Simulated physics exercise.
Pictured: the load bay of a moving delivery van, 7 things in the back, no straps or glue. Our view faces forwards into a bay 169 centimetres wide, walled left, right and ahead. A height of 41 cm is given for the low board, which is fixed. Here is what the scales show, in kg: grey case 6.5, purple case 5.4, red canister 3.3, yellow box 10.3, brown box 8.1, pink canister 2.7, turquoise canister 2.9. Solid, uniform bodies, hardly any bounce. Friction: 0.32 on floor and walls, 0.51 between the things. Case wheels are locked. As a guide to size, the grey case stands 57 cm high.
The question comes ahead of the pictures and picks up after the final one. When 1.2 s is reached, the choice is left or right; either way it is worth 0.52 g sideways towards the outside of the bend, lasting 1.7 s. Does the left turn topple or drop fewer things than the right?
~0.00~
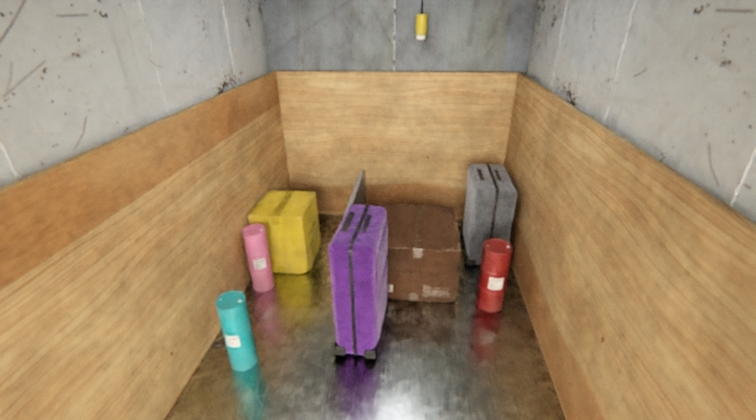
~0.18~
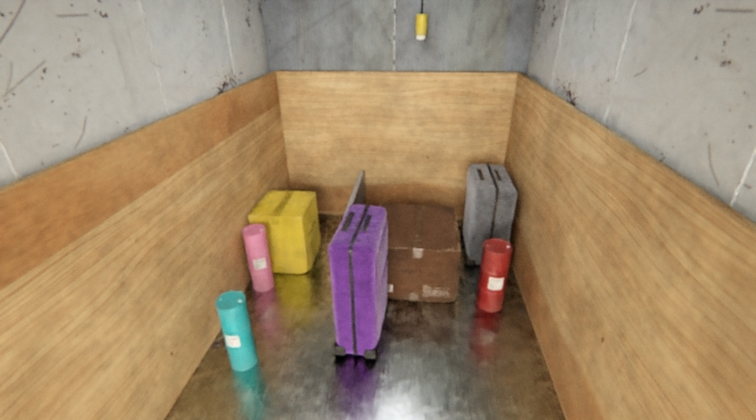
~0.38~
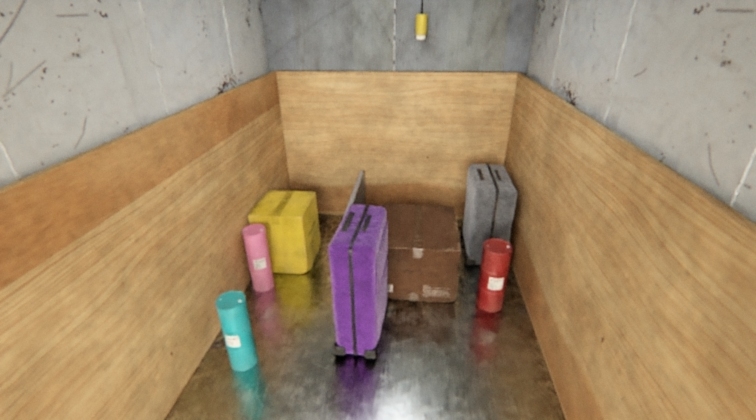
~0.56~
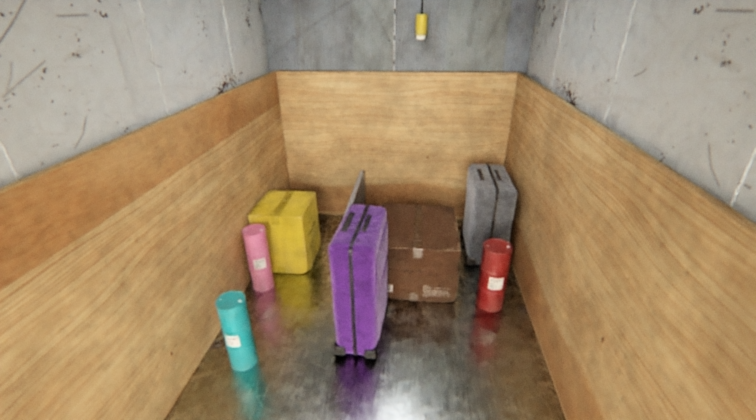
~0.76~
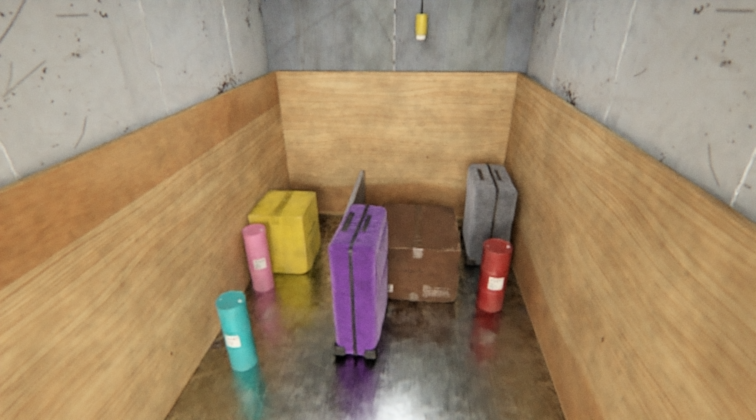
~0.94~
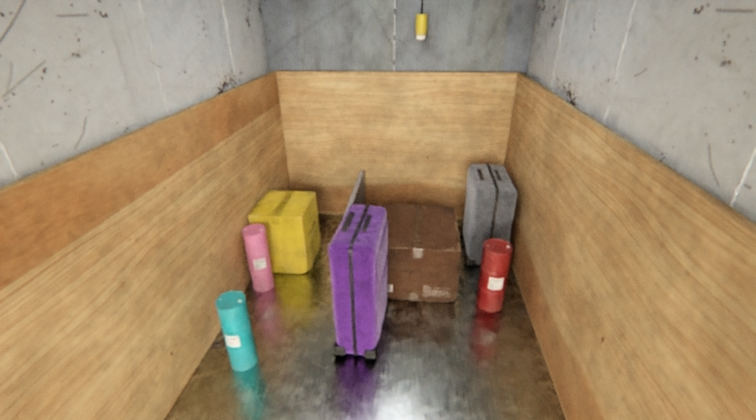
No, the right turn does.
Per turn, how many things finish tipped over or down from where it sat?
Steering left costs 2, steering right costs 0.
Turning left. At 1.74 s, load feels 0.52 g right; purple case slid 11 cm near (385, 280); grey case slid 4 cm near (493, 214); pink canister slid 11 cm.
After 2.04 s, load feels 0.52 g right; purple case slid 38 cm near (437, 289); grey case slid 4 cm near (493, 214); pink canister leaning 12°.
After 2.54 s, load feels 0.52 g right; purple case slid 73 cm near (512, 293); grey case slid 4 cm near (493, 214); pink canister on its side.
At rest (5.1 s), tipped over in the back, pink canister and turquoise canister; not toppled but over 15 cm from the start, purple case, yellow box and brown box; the other 2 in place, give or take 15 cm. In the last view, grey case near (493, 214), purple case near (515, 291).
Turning right instead, nothing is lost, 0 of 7 in all.
